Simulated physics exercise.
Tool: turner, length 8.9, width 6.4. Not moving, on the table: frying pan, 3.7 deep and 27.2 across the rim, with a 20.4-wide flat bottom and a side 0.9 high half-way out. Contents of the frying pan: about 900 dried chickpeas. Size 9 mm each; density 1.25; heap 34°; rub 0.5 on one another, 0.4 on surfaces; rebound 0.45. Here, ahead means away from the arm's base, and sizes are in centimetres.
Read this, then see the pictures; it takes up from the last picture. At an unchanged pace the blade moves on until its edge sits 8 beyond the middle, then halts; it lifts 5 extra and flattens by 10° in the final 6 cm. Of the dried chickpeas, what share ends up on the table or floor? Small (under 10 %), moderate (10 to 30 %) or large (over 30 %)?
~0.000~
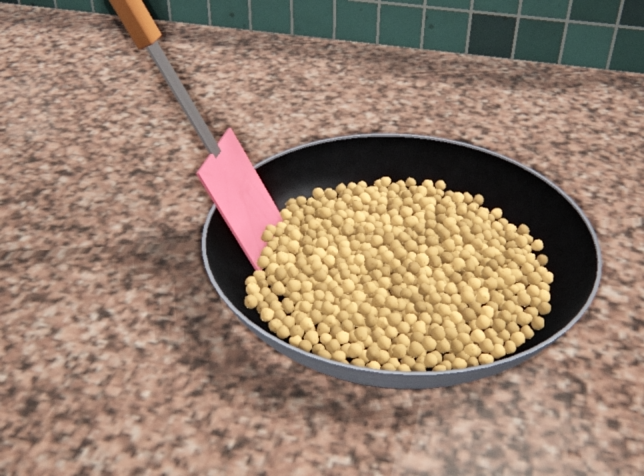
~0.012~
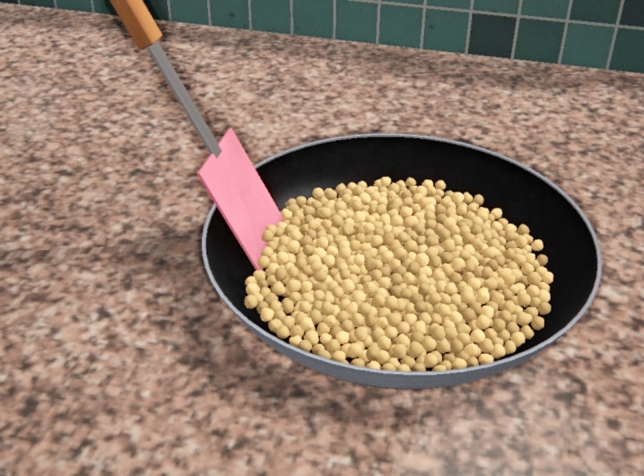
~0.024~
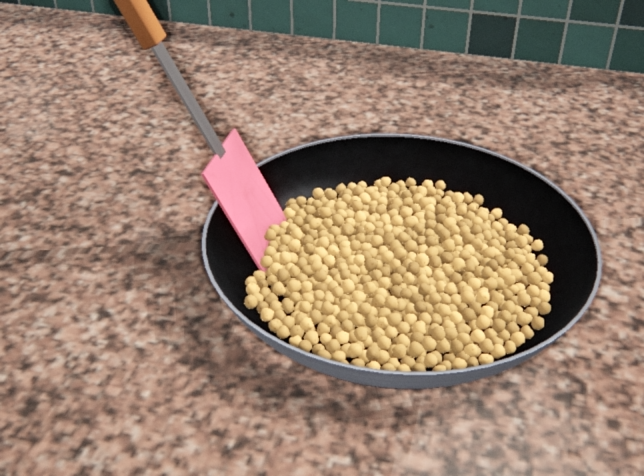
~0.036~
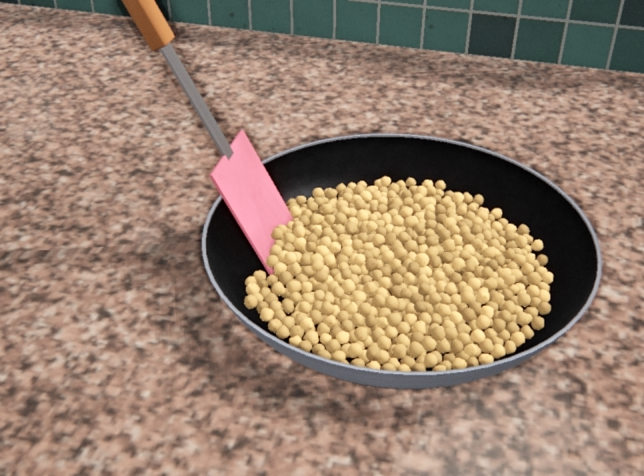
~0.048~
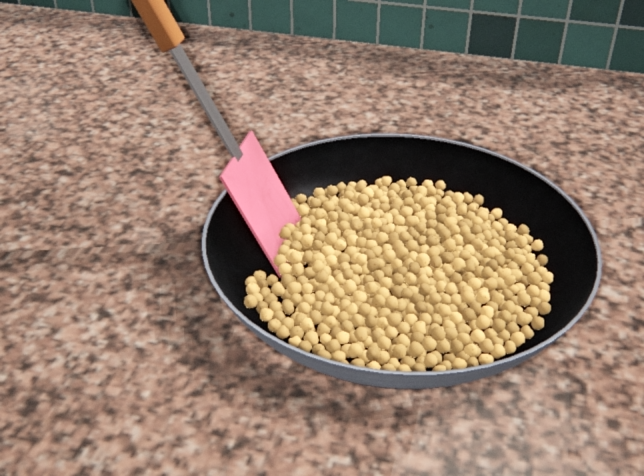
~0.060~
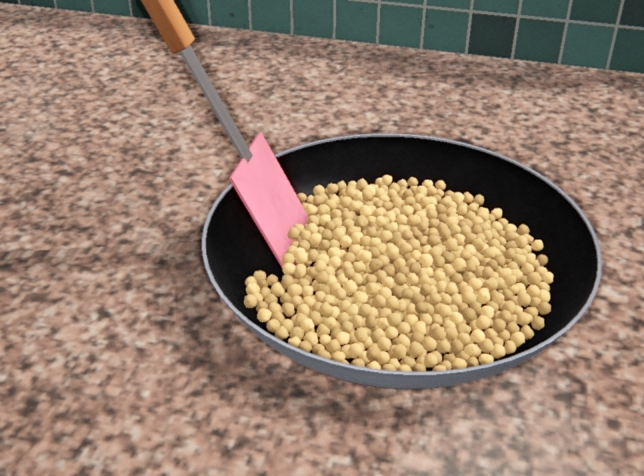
Small.
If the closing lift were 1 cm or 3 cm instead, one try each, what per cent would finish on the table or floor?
I'd say close to 0 percent for the first and close to 0 percent for the second.
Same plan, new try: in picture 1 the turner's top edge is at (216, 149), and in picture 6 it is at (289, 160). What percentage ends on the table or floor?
My guess would be close to 15 per cent.
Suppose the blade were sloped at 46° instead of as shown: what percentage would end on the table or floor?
That would leave close to 5 per cent on the table or floor.
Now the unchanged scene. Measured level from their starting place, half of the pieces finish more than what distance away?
About 3 centimetres.
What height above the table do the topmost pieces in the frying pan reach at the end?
Height at rest: Roughly 4.5 cm.
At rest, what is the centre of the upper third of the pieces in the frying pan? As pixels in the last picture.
(517, 267).
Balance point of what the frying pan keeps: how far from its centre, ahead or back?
Ahead, by about 3.5 cm.
After 0.15 s, sloping 63°, highest piece 4 above the table; 900 in the frying pan.
After 0.25 s, sloping 60°, highest piece 5 above the table; 900 in the frying pan.
After 0.50 s, sloping 53°, highest piece 4 above the table; 890 in the frying pan, 10 on the table or floor.
After 1.55 s, sloping 53°, highest piece 4 above the table; 890 in the frying pan, 10 on the table or floor.
At rest, 890 in the frying pan, 10 on the table or floor. That is 1 % on the table or floor.
